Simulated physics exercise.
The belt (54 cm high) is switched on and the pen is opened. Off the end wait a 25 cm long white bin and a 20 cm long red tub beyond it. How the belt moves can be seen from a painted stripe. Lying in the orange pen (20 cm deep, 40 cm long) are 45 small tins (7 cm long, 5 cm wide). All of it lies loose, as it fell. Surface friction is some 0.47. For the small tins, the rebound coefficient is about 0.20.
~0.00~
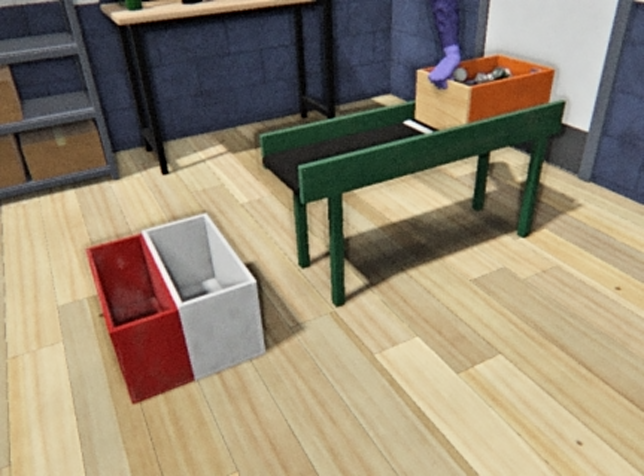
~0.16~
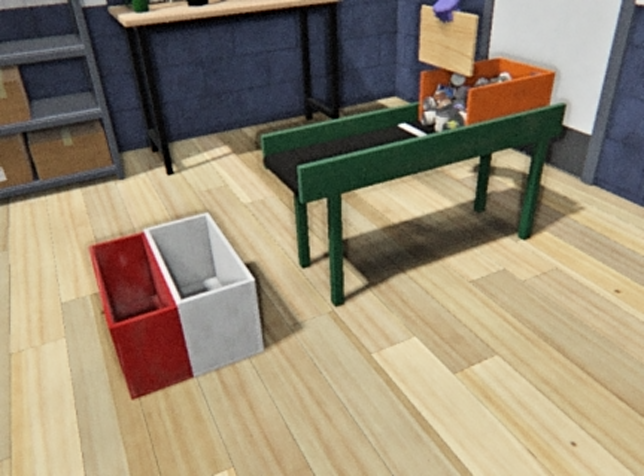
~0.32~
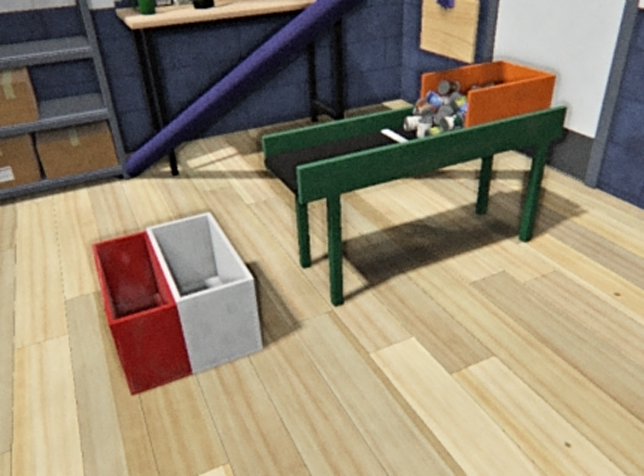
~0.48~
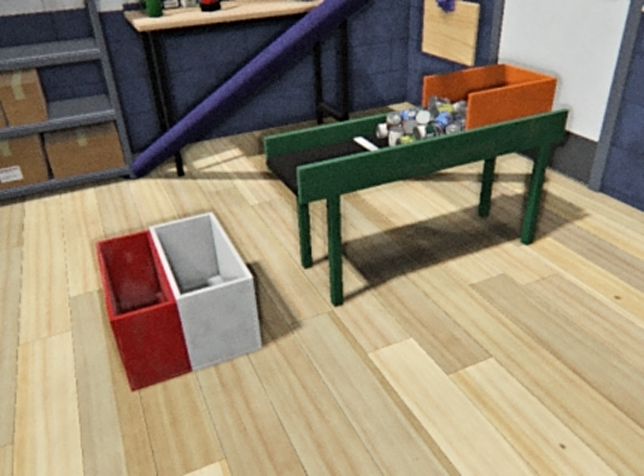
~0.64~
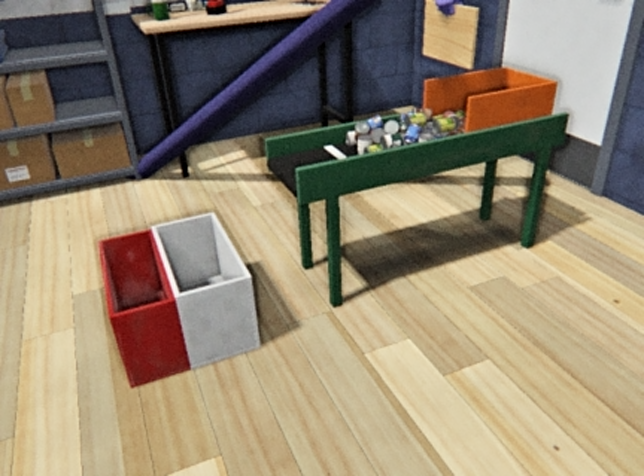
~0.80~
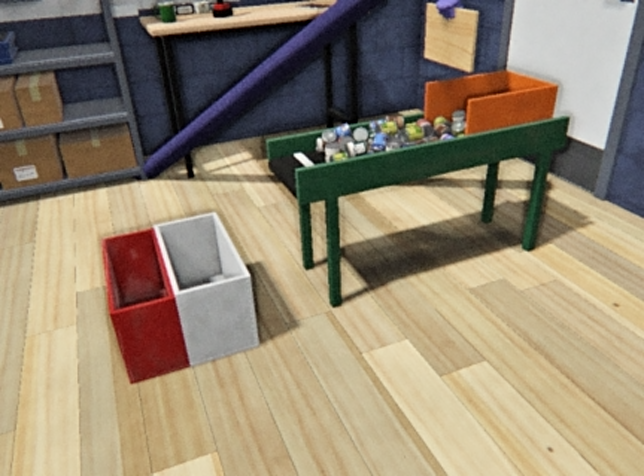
Small tins spread leftward along a green-sided belt after a purple arm opens the orange pen.
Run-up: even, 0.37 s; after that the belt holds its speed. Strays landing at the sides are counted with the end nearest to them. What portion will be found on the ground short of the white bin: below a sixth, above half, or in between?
The bulk of the load ends there.
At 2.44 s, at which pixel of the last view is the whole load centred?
I'd put it close to (273, 292).
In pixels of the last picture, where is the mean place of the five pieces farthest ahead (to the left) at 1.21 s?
Centre approx. at (245, 194) px.
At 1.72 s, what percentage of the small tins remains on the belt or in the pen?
It comes to about 10 per cent.
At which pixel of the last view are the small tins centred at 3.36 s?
Look near pixel (265, 294).
After 1.21 s, 2 still in the orange pen, 30 on the belt and 13 in the air.
After 1.72 s, 10 in the white bin, 5 on the belt, 11 on the ground short of the white bin and 19 in the air.
After 2.44 s, 13 in the white bin, 2 on the belt and 30 on the ground short of the white bin.
Outcome (at 3.36 s), 13 in the white bin and 32 on the ground short of the white bin. Asked share, 32 of 45, 71 per cent.
